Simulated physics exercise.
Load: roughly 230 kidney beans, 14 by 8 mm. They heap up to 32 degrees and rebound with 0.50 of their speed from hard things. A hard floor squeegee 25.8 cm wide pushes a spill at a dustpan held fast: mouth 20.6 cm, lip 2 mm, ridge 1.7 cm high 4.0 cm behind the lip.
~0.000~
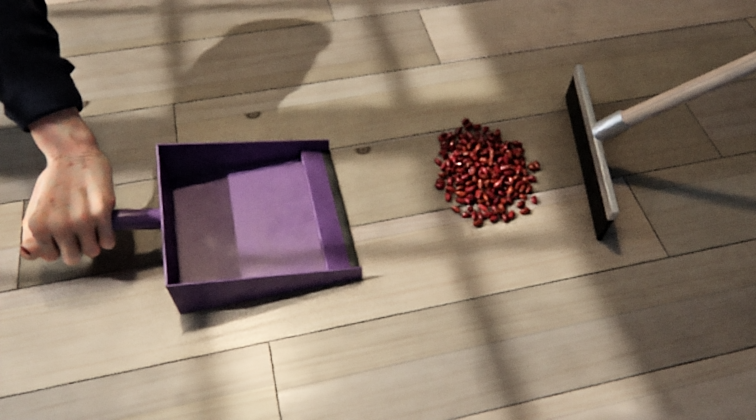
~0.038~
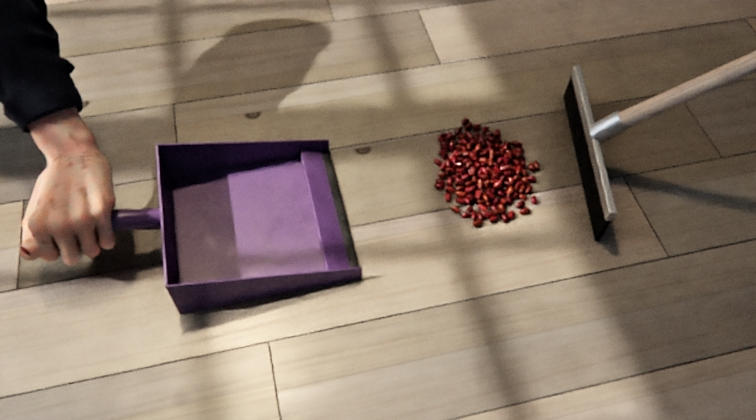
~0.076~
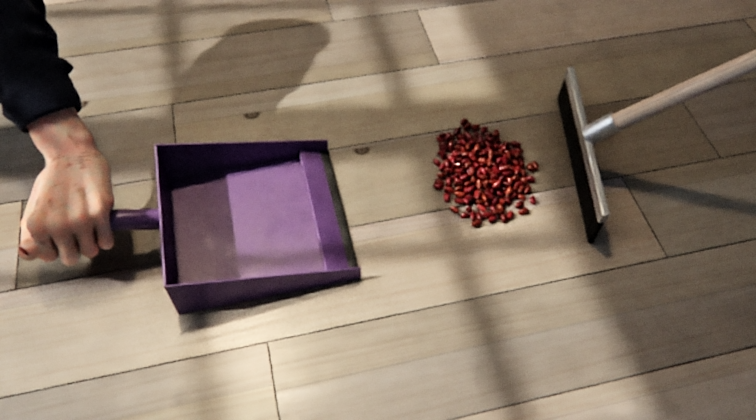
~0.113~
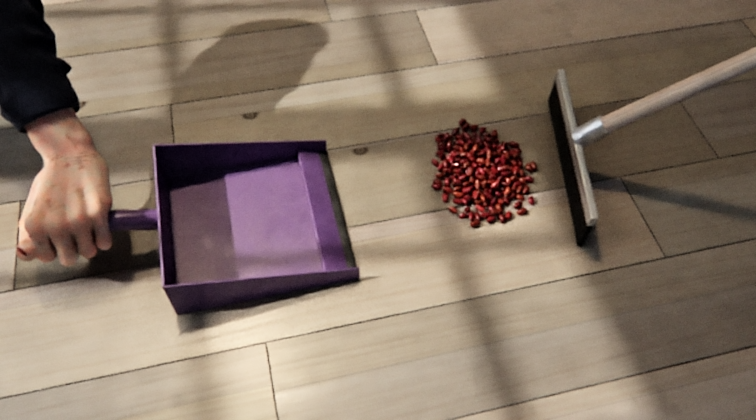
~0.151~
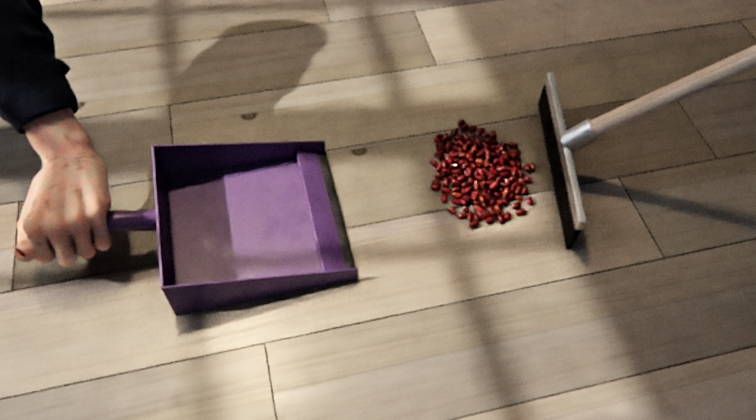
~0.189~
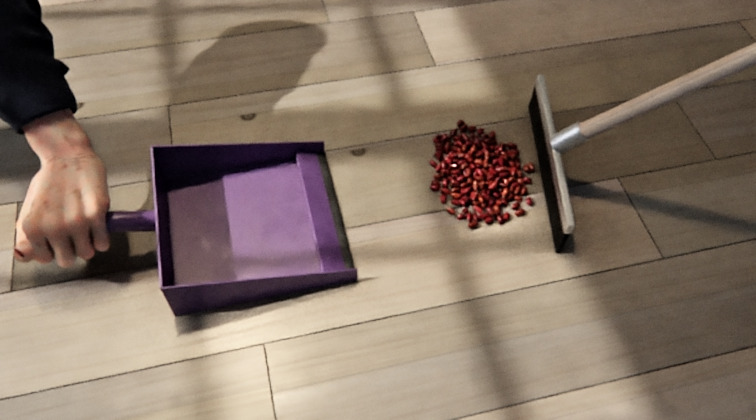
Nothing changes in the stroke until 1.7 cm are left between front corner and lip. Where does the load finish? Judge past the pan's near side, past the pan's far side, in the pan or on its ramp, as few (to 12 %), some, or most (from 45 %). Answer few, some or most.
Near side few, far side some, pan few.
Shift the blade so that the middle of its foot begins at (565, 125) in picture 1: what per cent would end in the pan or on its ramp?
Some 15 per cent.
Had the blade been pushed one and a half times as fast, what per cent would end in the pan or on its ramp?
It would be near 5 per cent.
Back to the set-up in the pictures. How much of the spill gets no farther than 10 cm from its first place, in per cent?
Roughly 10 per cent.
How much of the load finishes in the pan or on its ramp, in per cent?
About 5 per cent.
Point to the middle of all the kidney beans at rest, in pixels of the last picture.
At about (355, 191).
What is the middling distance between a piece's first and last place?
About 18 cm.
Then, at 0.49 s, middle of the blade 17 cm from the lip; 0 % over the lip, far side 10 %, near side 0 %.
Then, at 0.69 s, middle of the blade 10 cm from the lip; 0 % over the lip, far side 15 %, near side 0 %.
After 1.01 s, middle of the blade 5 cm from the lip; 5 % over the lip, far side 20 %, near side 5 %.
By 1.8 s all is still; near side 5 %, far side 20 %, pan 5 %, in front of the lip or behind the blade 75 %.
